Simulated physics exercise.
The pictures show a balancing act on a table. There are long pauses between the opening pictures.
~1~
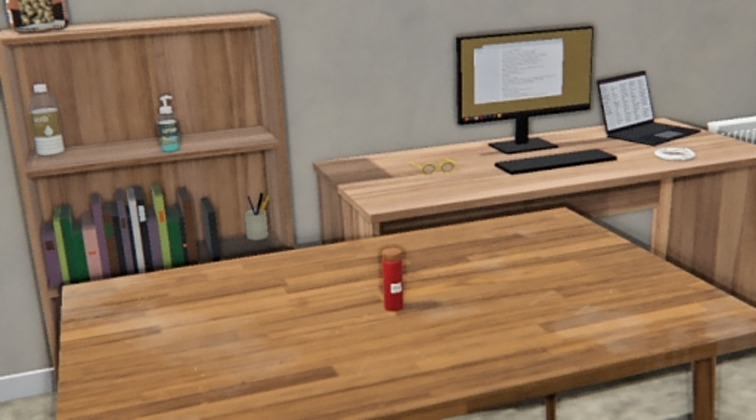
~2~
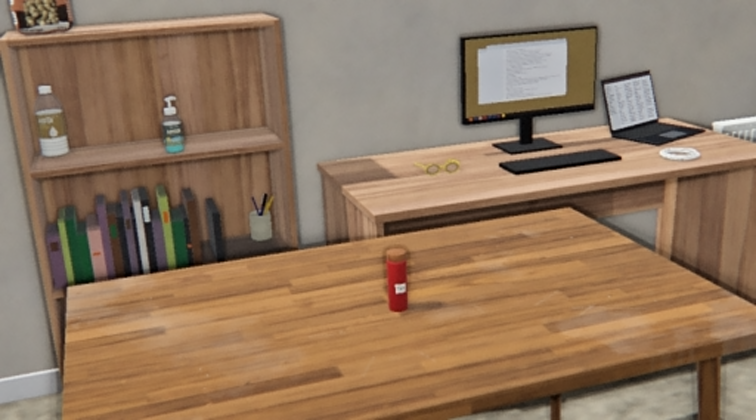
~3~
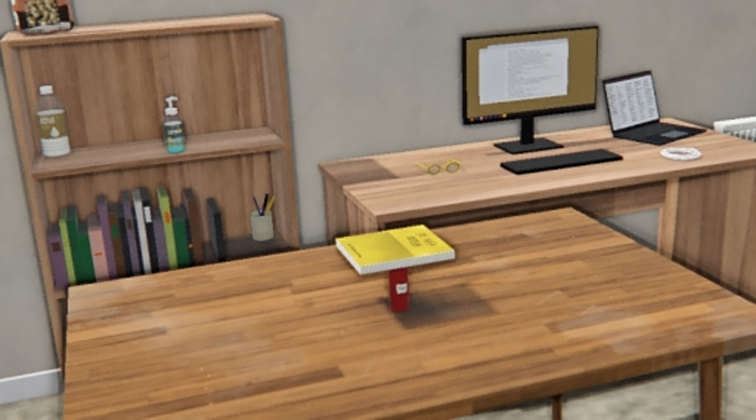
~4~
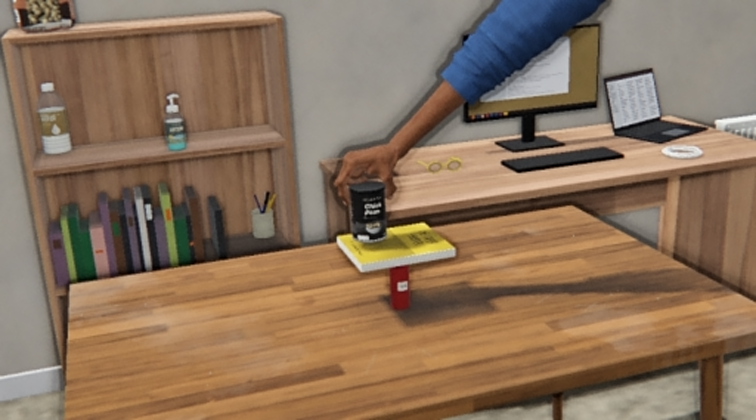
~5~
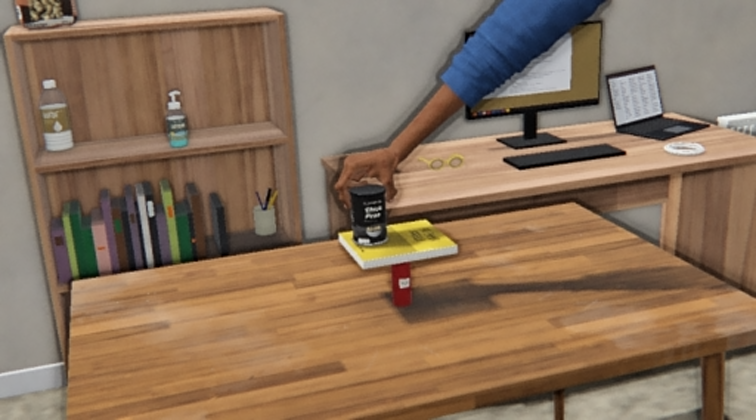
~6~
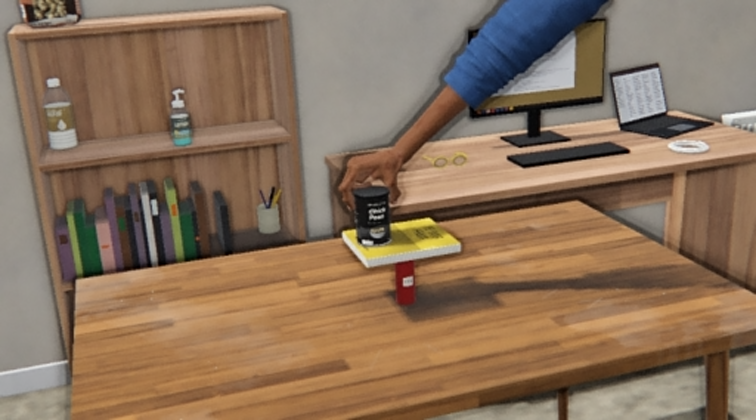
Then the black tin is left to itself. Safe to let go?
It comes apart.
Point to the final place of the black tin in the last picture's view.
At about (322, 297).
Then, 0.30 s after the last picture, black tin now fallen; yellow book tipped 37° from how it was.
Then, 0.40 s after the last picture, yellow book on its side.
Then, 0.50 s after the last picture, yellow book now fallen.
Then, 0.70 s after the last picture, things are still on the move.
At rest, fallen, black tin and yellow book; red shaker in place. Seen from the same camera at the end, black tin near (322, 298). The stack gives way.
